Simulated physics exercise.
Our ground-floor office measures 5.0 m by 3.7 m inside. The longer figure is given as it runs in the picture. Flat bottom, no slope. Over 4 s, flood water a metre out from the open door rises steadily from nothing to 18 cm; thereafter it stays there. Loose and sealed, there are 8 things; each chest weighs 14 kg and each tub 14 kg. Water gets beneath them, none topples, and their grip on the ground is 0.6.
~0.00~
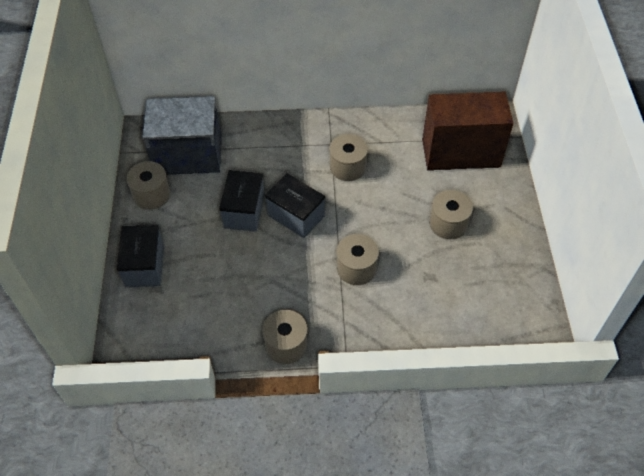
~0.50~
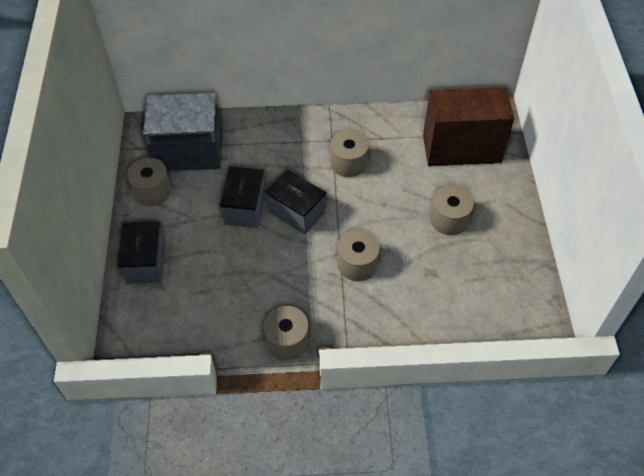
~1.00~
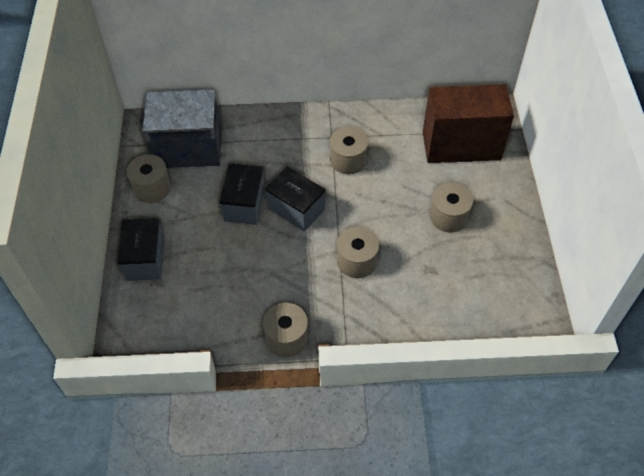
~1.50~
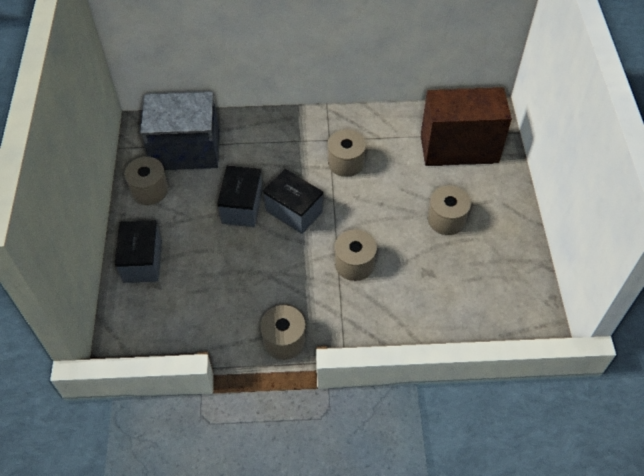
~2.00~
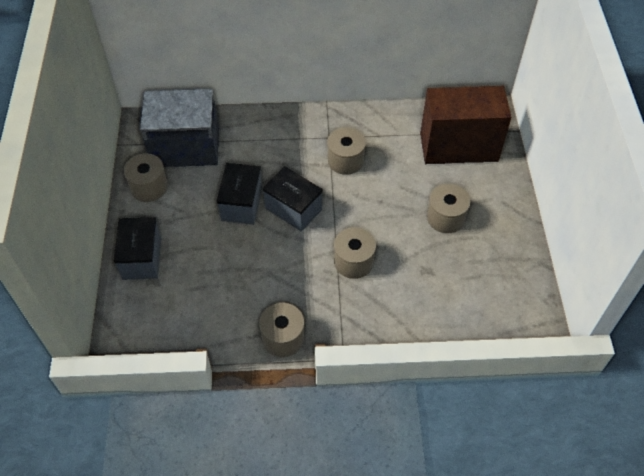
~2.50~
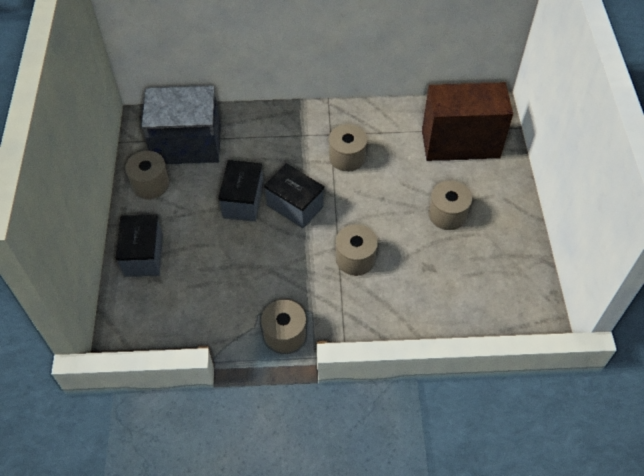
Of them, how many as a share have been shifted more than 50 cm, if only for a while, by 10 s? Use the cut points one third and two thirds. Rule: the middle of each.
It falls from one third to two thirds.
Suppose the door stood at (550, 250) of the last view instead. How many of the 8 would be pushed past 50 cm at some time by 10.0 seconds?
You'd get 0 in that case.
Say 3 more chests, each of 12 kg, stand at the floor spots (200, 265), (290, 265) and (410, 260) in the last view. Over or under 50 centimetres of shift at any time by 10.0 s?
Sequence: Above the line / below the line / below the line.
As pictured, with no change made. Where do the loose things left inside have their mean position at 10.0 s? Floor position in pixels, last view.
I'd put it close to (291, 199) in the last view.
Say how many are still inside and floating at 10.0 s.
Count: 2.
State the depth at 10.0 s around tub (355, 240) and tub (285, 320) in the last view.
4 and 8 cm.
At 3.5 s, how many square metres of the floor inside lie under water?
At that time the wet patch spans about 2.0 m2.
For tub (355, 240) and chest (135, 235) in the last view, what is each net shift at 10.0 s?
Net displacement, in order: 0 cm; 80 cm.
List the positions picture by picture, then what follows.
In the first frame, a chest at (295, 195), on the bottom; a tub at (453, 206), on the bottom; water covers 0.0 m2; 0 of 8 have shifted.
In the second frame, a chest at (296, 191), on the bottom; a tub at (453, 202) rests on the ground; water covers 0.0 m2; 0 of 8 have shifted.
In the third frame, a chest at (295, 188), on the bottom; a tub at (453, 199) rests on the ground; water covers 0.0 m2; 0 of 8 have shifted.
In the fourth frame, a chest at (293, 191) rests on the ground; a tub at (451, 202), on the bottom; water covers 0.0 m2; 0 of 8 have shifted.
In the fifth frame, a chest at (293, 188), on the bottom; a tub at (450, 200), on the bottom; water covers 0.0 m2; 0 of 8 have shifted.
In the sixth frame, a chest at (294, 185) rests on the ground; a tub at (452, 197) rests on the ground; 0.2 m2 under water; 0 of 8 have shifted.
After 3.5 s 0 of 8 are over 50 cm from their spots; 0 afloat.
After 4.5 s 0 of 8 are over 50 cm from their spots; 0 afloat.
After 7.0 s 1 of 8 are over 50 cm from their spots; 0 afloat.
After 10.0 s 4 of 8 are over 50 cm from their spots, and 4 have been at some point; 2 afloat.
